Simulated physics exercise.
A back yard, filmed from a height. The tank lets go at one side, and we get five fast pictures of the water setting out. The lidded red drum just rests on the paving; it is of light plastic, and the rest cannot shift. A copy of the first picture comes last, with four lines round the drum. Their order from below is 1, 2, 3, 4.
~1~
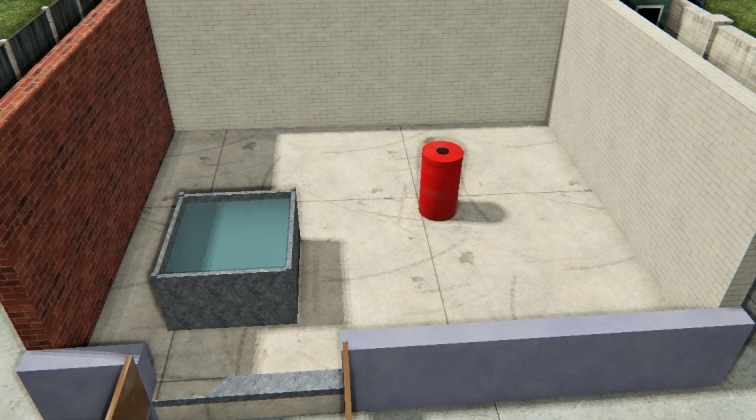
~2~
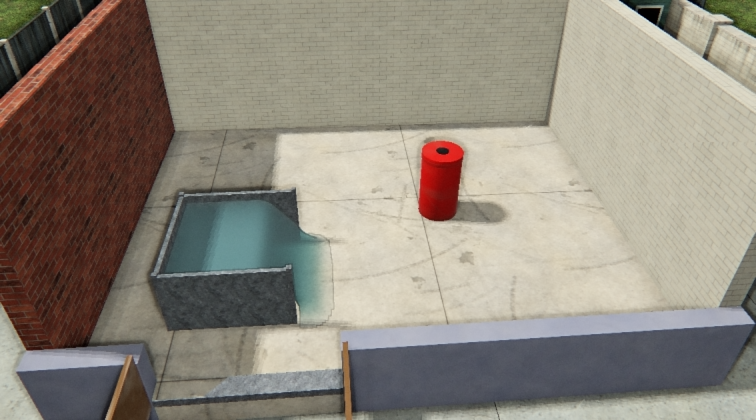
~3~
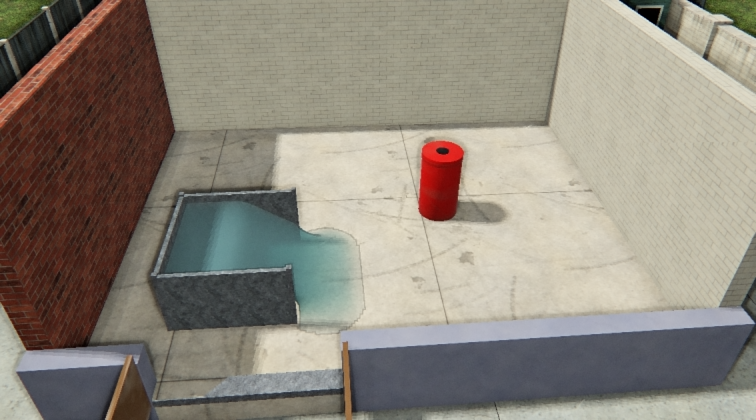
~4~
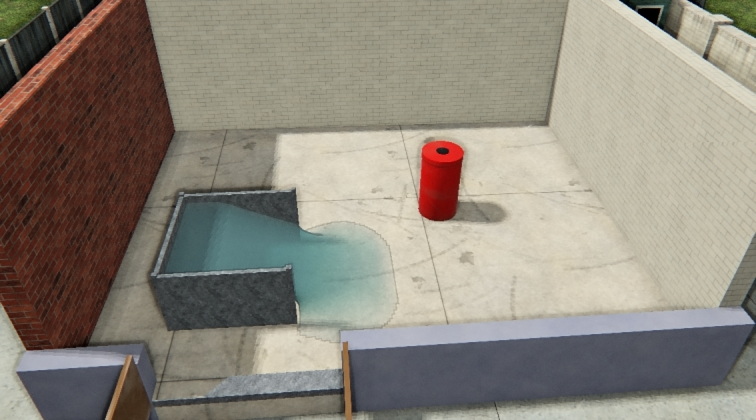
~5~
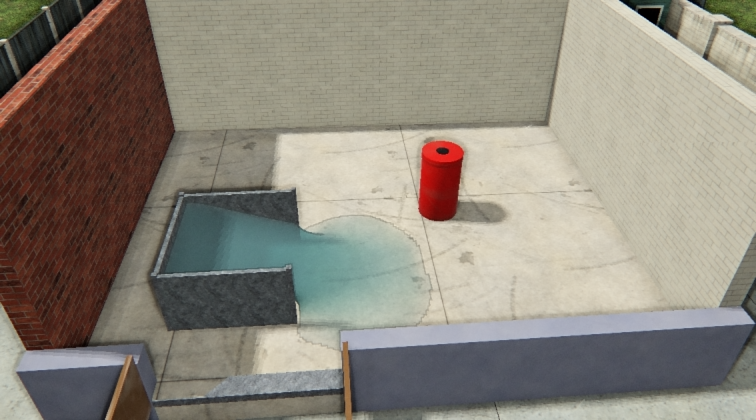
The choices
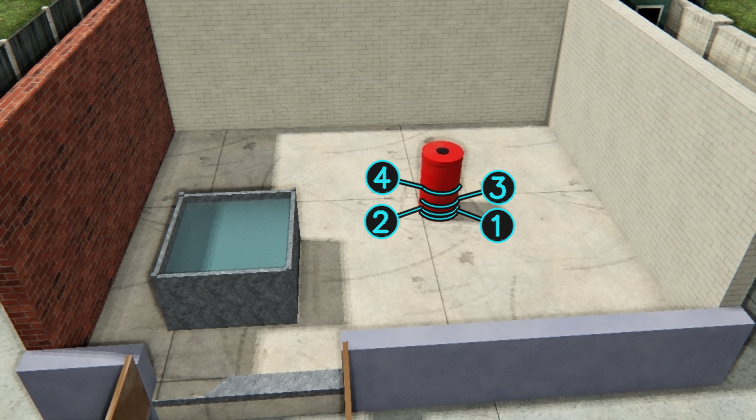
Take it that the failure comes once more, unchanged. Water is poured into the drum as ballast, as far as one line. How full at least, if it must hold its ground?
Take 3.
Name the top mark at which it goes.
Mark 2.
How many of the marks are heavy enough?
Two of the four.
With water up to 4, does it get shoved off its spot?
No.
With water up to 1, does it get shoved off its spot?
Yes, that goes wrong.
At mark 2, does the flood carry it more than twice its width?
No, it does not.
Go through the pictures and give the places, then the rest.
Lid of the red drum at (442, 151); tank full, its middle at (232, 235); open gate at (244, 341), in the first frame.
In the second frame, 2 % of the ground under water, its edge towards the drum at (320, 241).
In the third frame, 4 % of the ground under water, its edge towards the drum at (344, 236).
In the fourth frame, 6 % of the ground under water, its edge towards the drum at (369, 232).
Lid of the red drum at (442, 151); 9 % of the ground under water, its edge towards the drum at (398, 234), in the fifth frame.
In cyan, 1 at (441, 219); 2 at (441, 214); 3 at (442, 206); 4 at (443, 193); from the bottom up 1, 2, 3, 4.
If 1 is chosen, it is pushed about 4 times its own width away.
If 2 is chosen, it is pushed about its own width away.
If 3 is chosen, it does not move.
If 4 is chosen, it does not move.
